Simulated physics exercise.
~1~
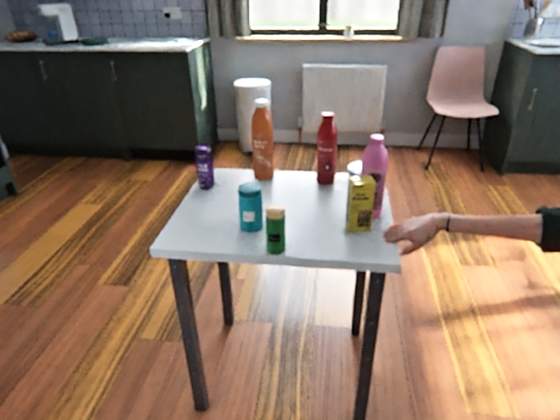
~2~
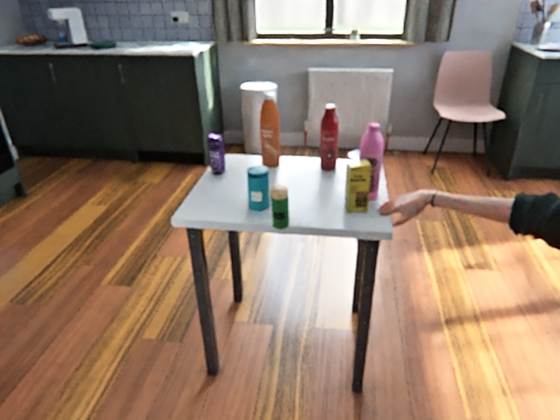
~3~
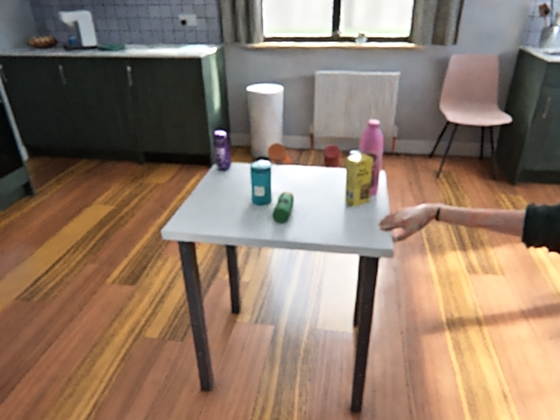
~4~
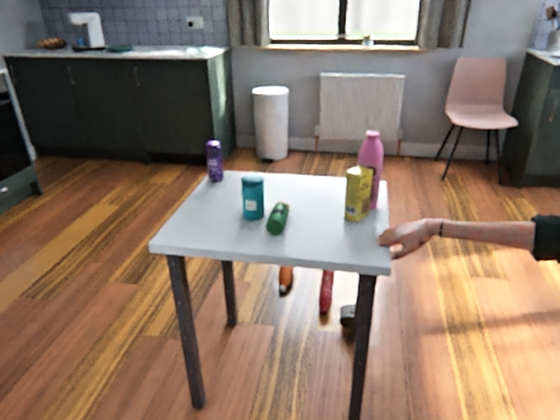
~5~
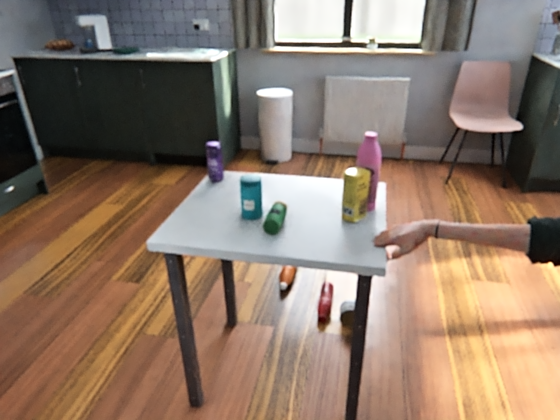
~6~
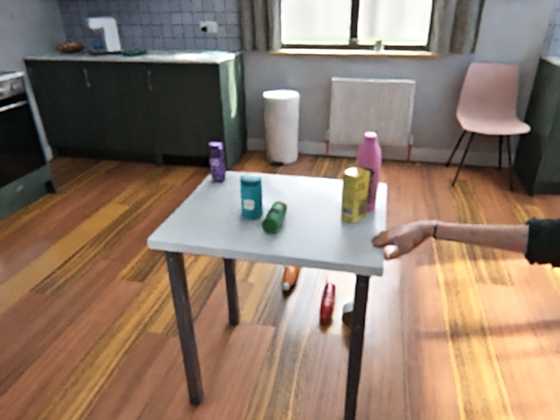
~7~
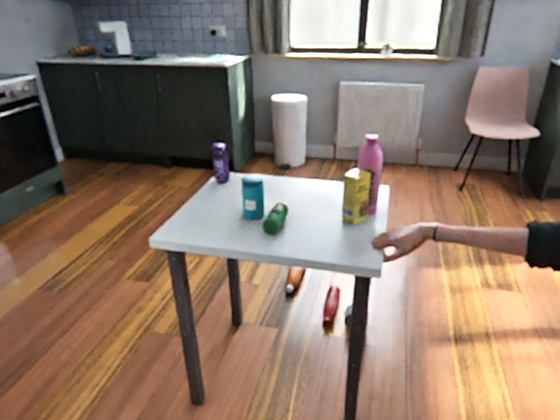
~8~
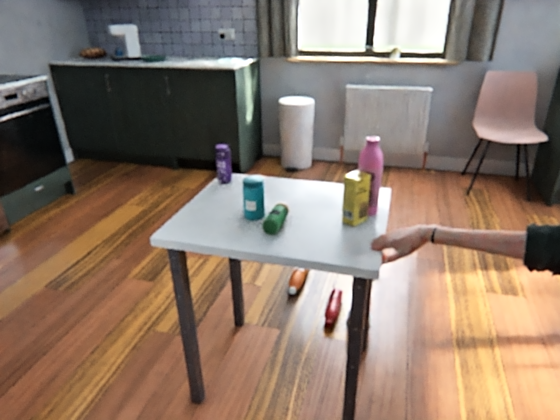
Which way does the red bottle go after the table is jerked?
The red bottle moves down, dropping off the far side of the table and ending on its side on the floor.
